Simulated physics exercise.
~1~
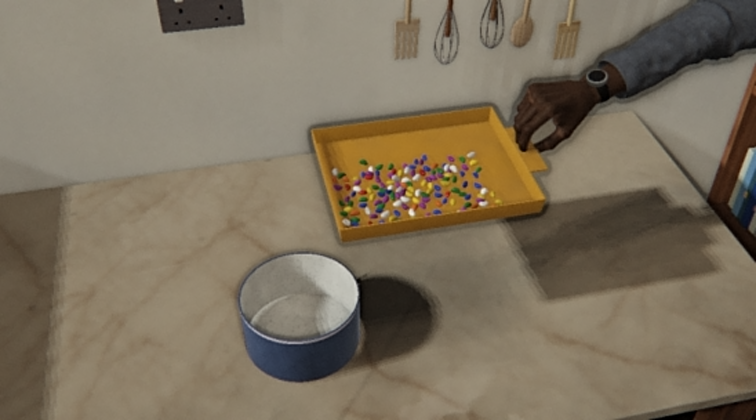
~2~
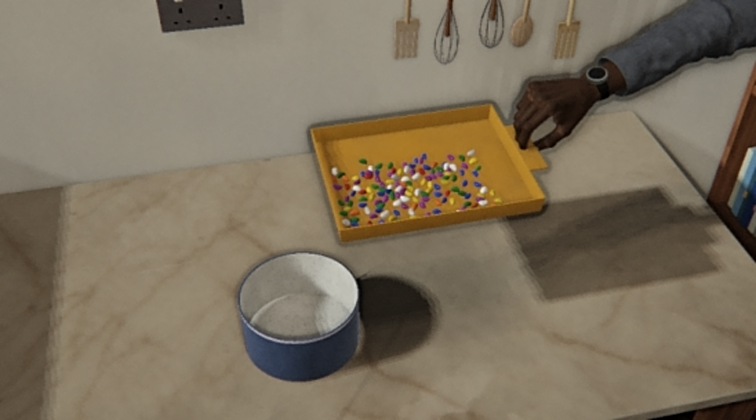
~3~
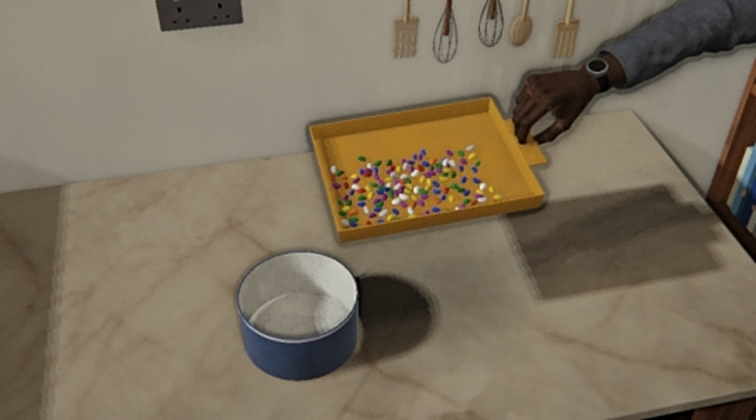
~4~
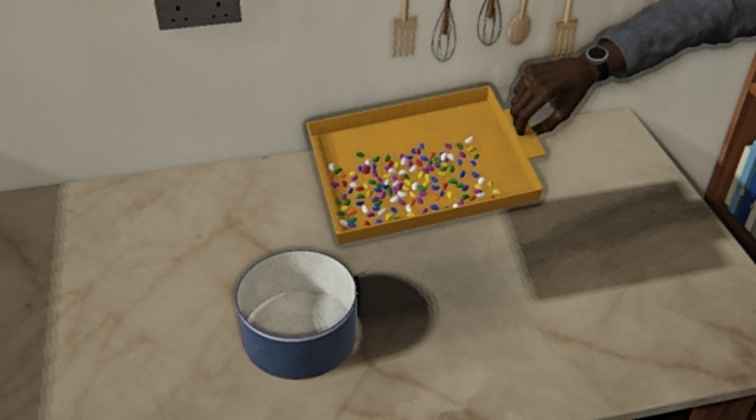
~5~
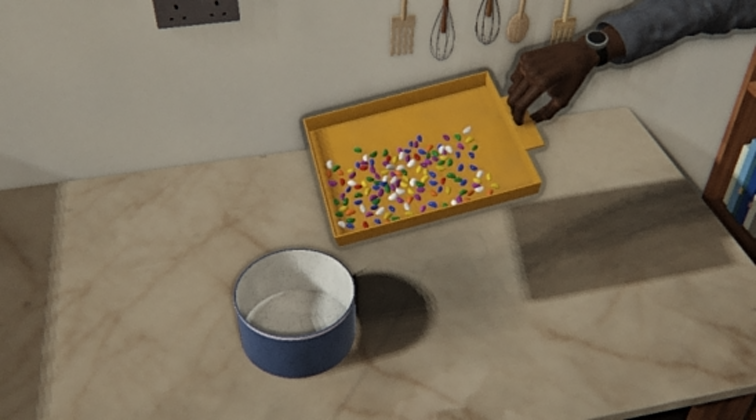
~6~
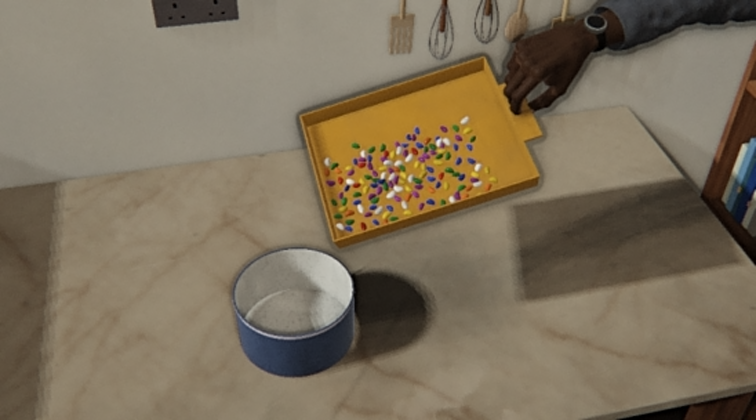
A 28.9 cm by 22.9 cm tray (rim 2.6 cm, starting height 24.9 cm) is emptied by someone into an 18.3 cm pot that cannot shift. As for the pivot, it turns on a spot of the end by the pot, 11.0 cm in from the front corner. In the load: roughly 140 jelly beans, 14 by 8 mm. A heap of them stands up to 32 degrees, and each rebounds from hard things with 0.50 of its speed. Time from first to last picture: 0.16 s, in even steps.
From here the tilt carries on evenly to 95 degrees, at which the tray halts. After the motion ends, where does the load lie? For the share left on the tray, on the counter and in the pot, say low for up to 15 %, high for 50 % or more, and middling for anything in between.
Tray - low, counter - middling, pot - high.
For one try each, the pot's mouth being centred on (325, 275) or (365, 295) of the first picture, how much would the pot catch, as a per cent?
In order, about 70 and about 90 per cent.
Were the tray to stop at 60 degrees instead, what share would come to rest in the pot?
Around 20 in a hundred.
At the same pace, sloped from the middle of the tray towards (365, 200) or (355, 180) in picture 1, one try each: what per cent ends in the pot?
About 90 per cent on the first try and 65 per cent on the second.
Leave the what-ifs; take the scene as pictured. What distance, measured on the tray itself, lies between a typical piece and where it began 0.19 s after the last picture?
Around 4 centimetres.
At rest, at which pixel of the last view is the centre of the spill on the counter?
Around (391, 383).
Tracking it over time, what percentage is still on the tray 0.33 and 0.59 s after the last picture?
In order, near 100 and near 15.
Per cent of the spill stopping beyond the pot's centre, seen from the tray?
Roughly 10 per cent.
Then, 0.19 s after the last picture, tilt 58 degrees; the tray holds 100 %, the pot 0 %.
Then, 0.33 s after the last picture, tilt 86 degrees; the tray holds 100 %, the pot 0 %.
Then, 0.59 s after the last picture, tilt 95 degrees; the tray holds 15 %, the pot 55 %.
In the end, tray 5 %, counter 35 %, pot 60 %.
